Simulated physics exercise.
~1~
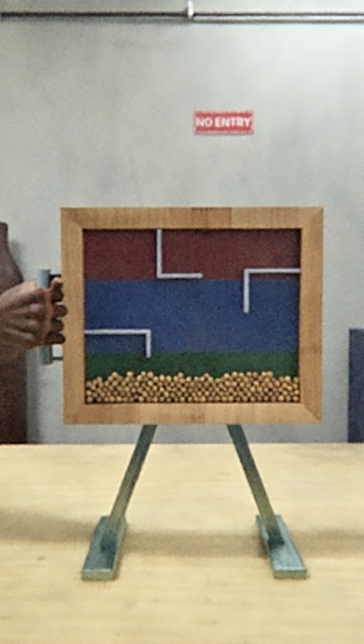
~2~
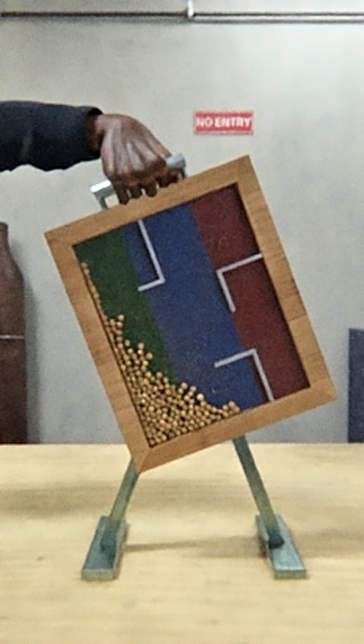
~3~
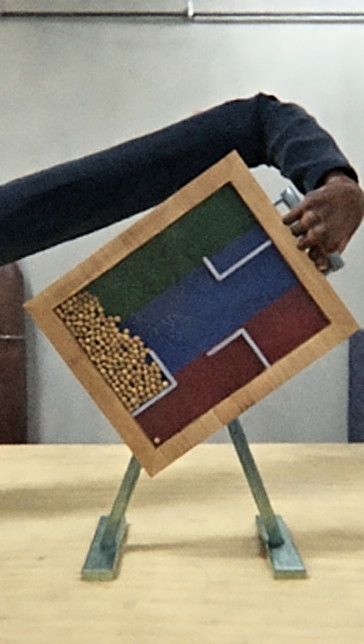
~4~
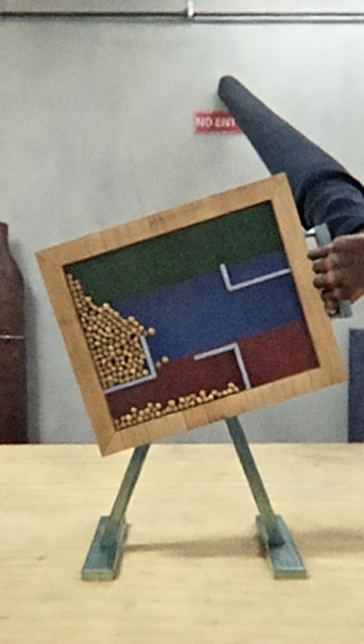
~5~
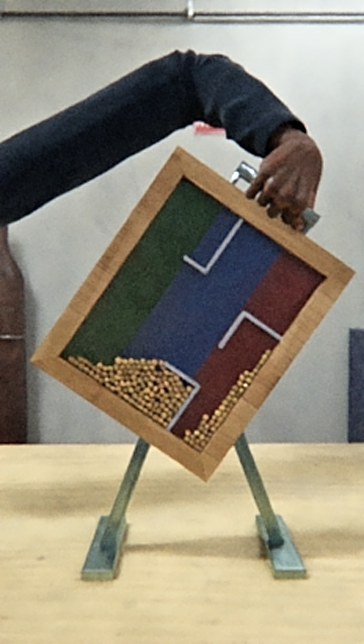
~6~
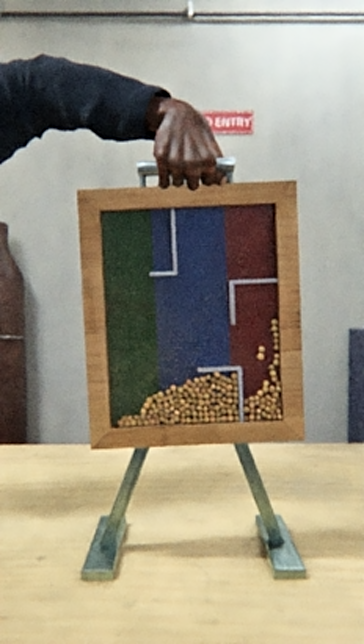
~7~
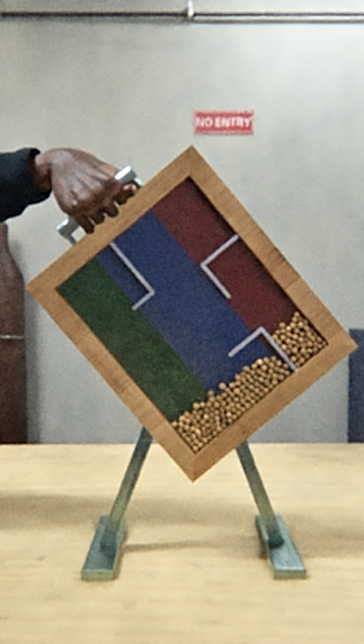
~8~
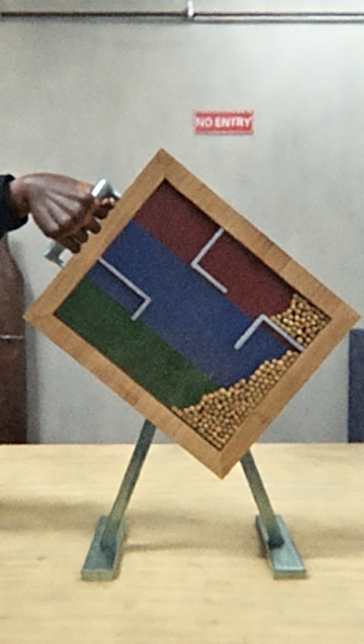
A wooden-framed, see-through case of small round tan beads stands on two metal legs on a pale tabletop, seen from the front before a grey wall with a red sign. Inside are red, blue and green bands, red uppermost, with pale angled strips, and the beads lie along the bottom. A hand on the side handle swings the case clockwise until it is nearly upside down, and the beads slide left, some spilling into the red band. The hand then turns it back counterclockwise, and the beads shift rightward. It ends tilted, beads heaped along the lower right.
